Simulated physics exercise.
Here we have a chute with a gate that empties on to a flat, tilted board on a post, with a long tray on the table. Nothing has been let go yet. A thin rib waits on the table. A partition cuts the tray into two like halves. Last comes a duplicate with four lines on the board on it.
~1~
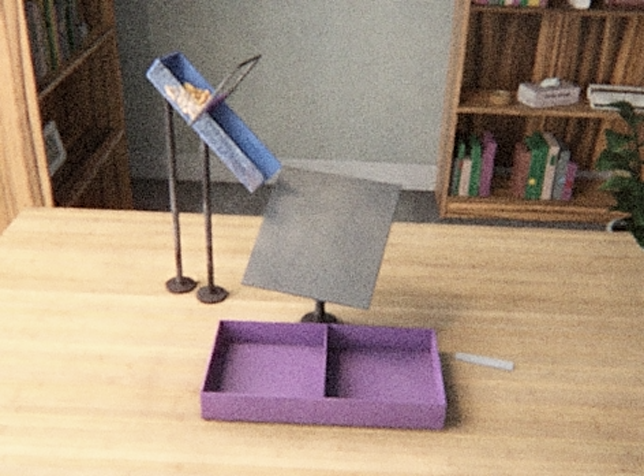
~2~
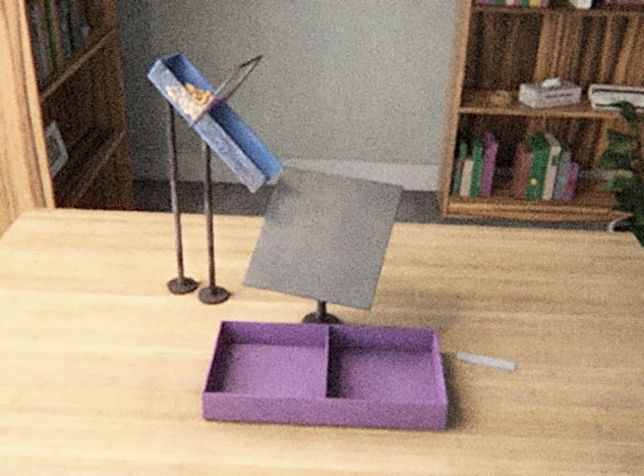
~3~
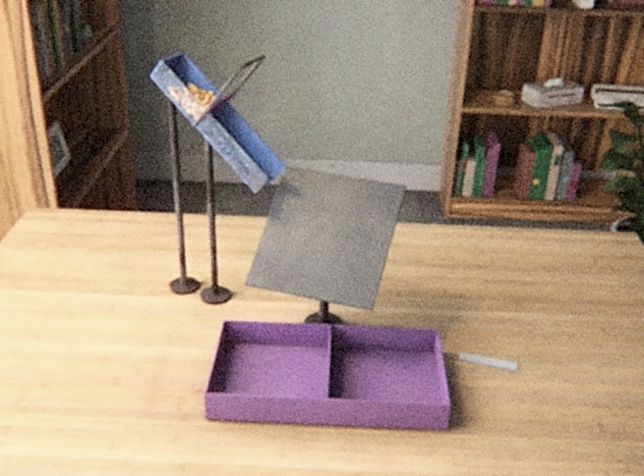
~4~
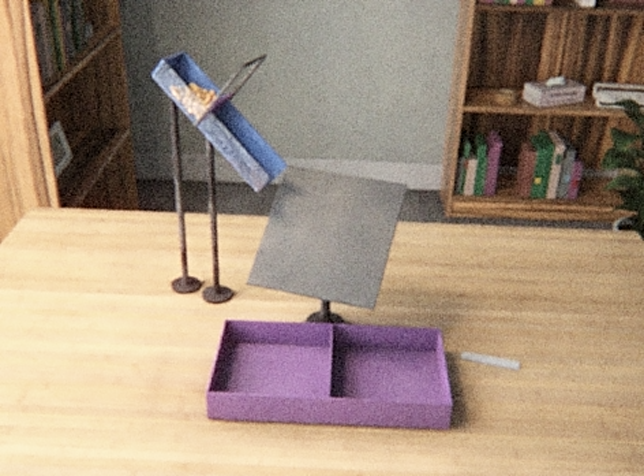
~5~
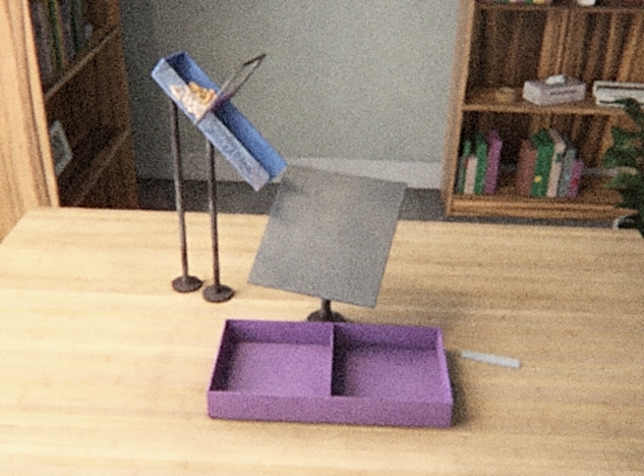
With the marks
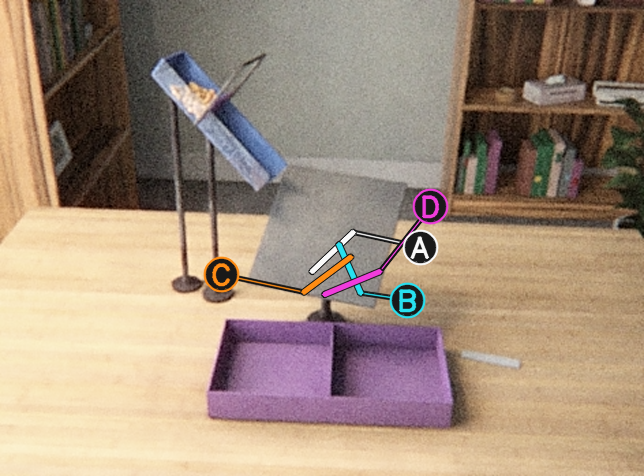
On a wooden table, a raised blue chute holding small orange pieces slanted down toward a tilted grey board behind a divided purple tray, and nothing moved apart from a slight shift of the view.
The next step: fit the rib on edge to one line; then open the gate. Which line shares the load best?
B is best.
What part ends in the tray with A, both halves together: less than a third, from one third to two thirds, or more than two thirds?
More than two thirds.
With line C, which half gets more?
More lands on the left.
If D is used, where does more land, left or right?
More lands on the left.
On the marked copy, line A from (353, 232) to (312, 271); line B from (338, 244) to (360, 293); line C from (350, 257) to (303, 292); line D from (379, 271) to (324, 294).
With A, of what is caught, the bulk in the left half, a small share in the right.
With B, of what is caught, close to half in the left half, close to half in the right.
With C, of what is caught, all but a few in the left half, a small share in the right.
With D, of what is caught, all but a few in the left half, a small share in the right.
